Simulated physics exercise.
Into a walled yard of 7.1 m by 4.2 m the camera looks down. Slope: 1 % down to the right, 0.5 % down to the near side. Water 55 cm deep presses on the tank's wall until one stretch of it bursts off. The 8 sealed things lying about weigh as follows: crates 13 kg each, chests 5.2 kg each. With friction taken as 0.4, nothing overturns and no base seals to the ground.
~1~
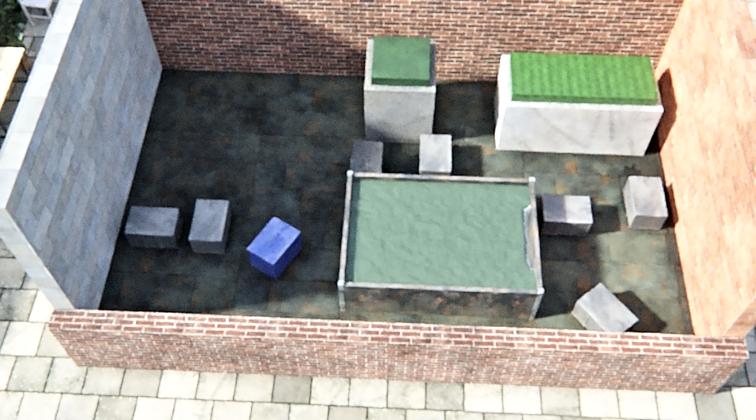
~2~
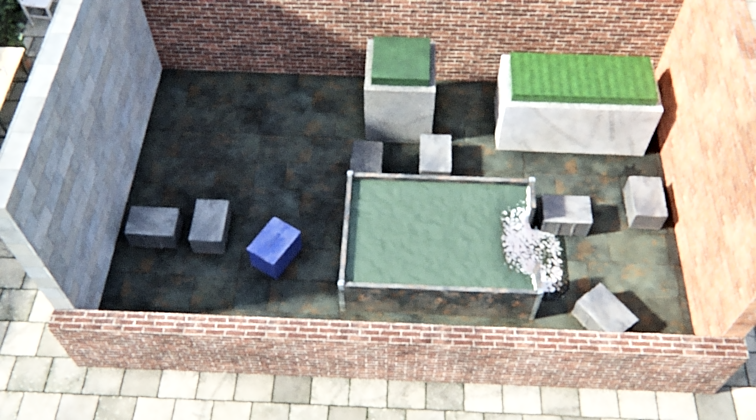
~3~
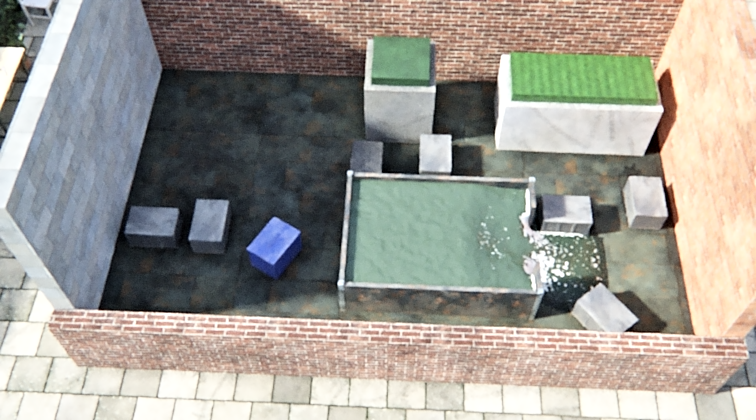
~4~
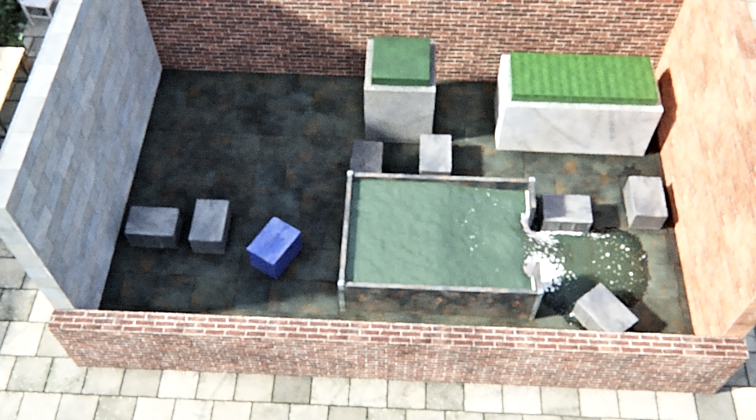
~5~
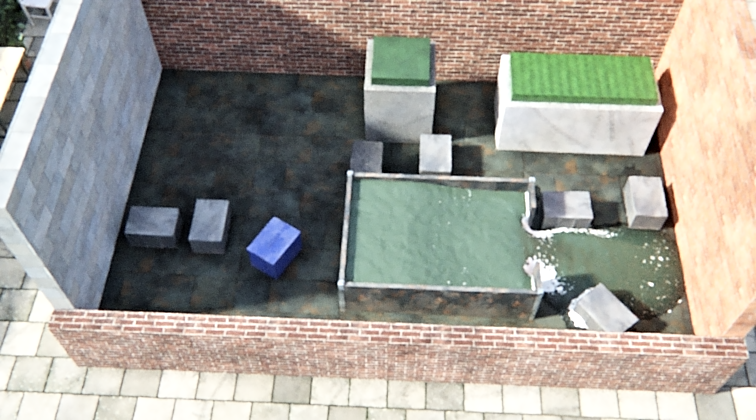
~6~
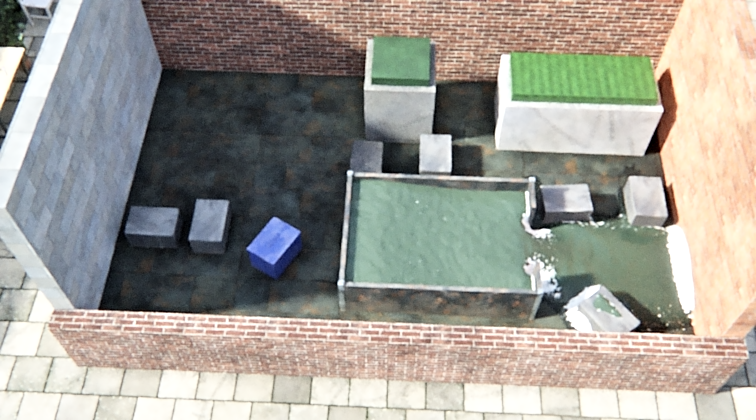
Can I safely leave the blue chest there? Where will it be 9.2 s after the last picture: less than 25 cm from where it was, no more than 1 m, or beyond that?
It will move a modest way.
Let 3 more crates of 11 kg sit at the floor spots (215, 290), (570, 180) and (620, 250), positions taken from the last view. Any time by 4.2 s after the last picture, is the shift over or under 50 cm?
Respectively: Smaller, greater, greater.
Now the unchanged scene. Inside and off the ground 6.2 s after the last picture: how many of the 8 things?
I'd say 3 of them.
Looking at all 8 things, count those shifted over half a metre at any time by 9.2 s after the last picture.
That comes to 6.
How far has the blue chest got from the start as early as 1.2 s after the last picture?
I'd put it at around 0 cm.
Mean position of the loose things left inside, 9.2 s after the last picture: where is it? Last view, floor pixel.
Near (346, 213).
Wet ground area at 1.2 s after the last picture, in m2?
Roughly 9.0 m2.
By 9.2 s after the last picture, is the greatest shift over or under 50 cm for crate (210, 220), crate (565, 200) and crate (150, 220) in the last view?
Within the limit, then beyond the limit, then within the limit.
Then, 1.2 s after the last picture the blue chest is near (274, 240), 0.0 m from its start, aground; 2 afloat.
Then, 3.8 s after the last picture the blue chest is near (274, 240), 0.0 m from its start, aground; 2 afloat.
Then, 6.2 s after the last picture the blue chest is near (273, 240), 0.0 m from its start, aground; 3 afloat.
Then, 9.2 s after the last picture the blue chest is near (318, 223), 0.6 m from its start, afloat; 8 afloat.
